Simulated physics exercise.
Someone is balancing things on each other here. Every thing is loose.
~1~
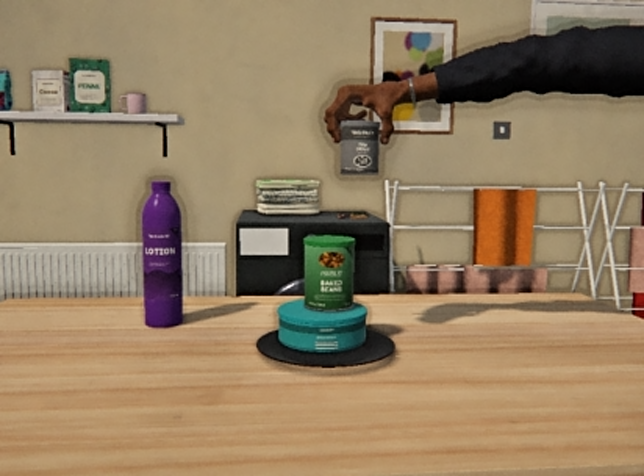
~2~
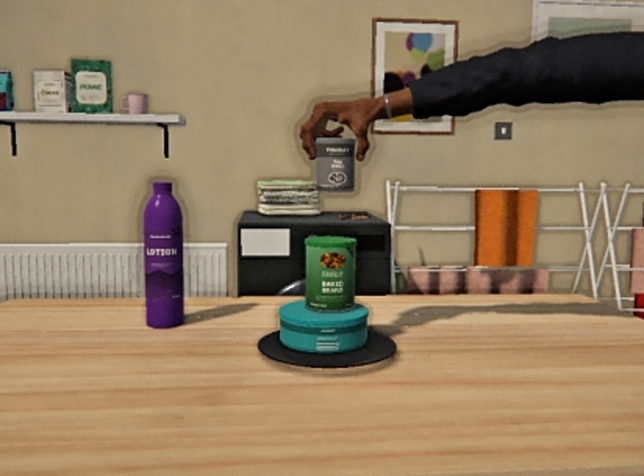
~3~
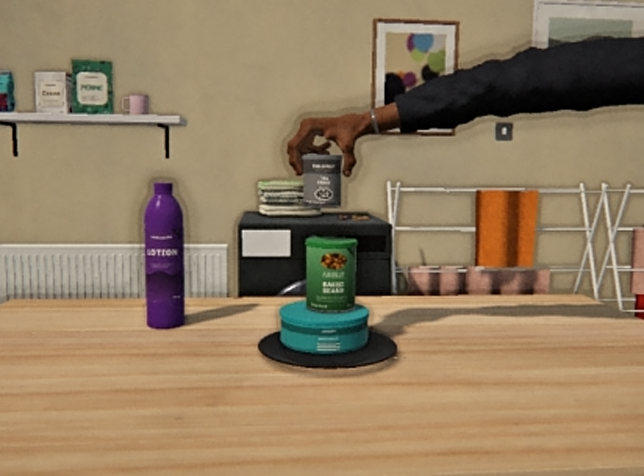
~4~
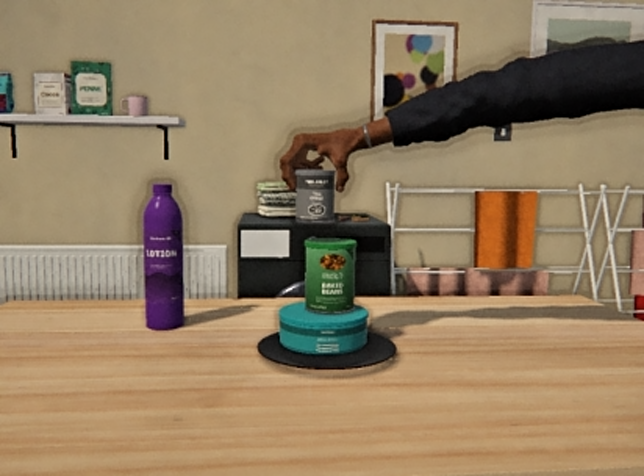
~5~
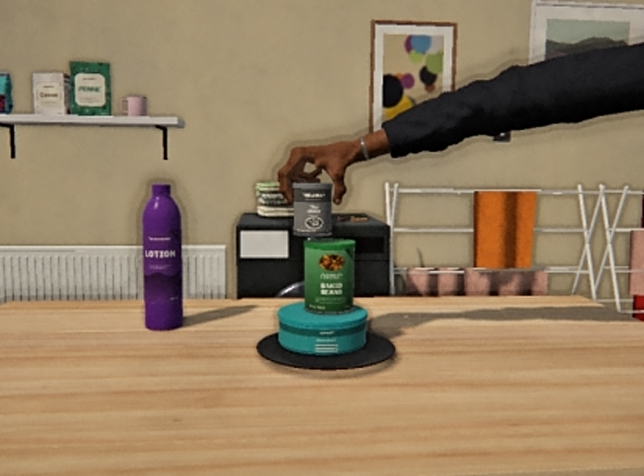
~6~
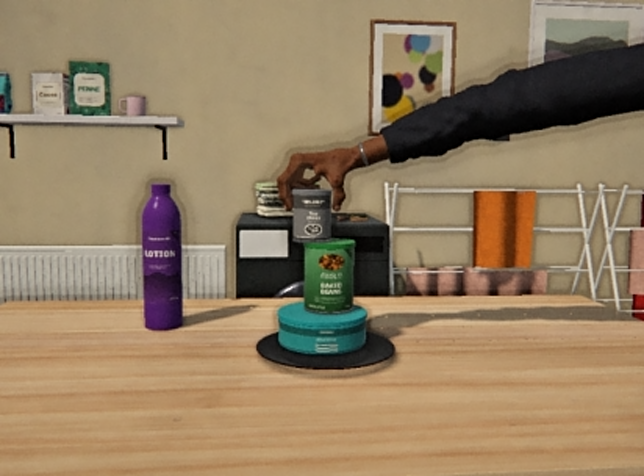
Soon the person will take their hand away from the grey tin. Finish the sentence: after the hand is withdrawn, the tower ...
The tower stays upright.
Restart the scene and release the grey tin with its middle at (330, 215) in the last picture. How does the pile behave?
After that, the pile stays intact.
Then, 0.90 s later than the last frame, all is still.
Then, 2.00 s later than the last frame, grey tin resting near (312, 216).
When it is over, all 5 as before. End places, in pixels of the last picture, grey tin near (312, 216). The pile stays up.
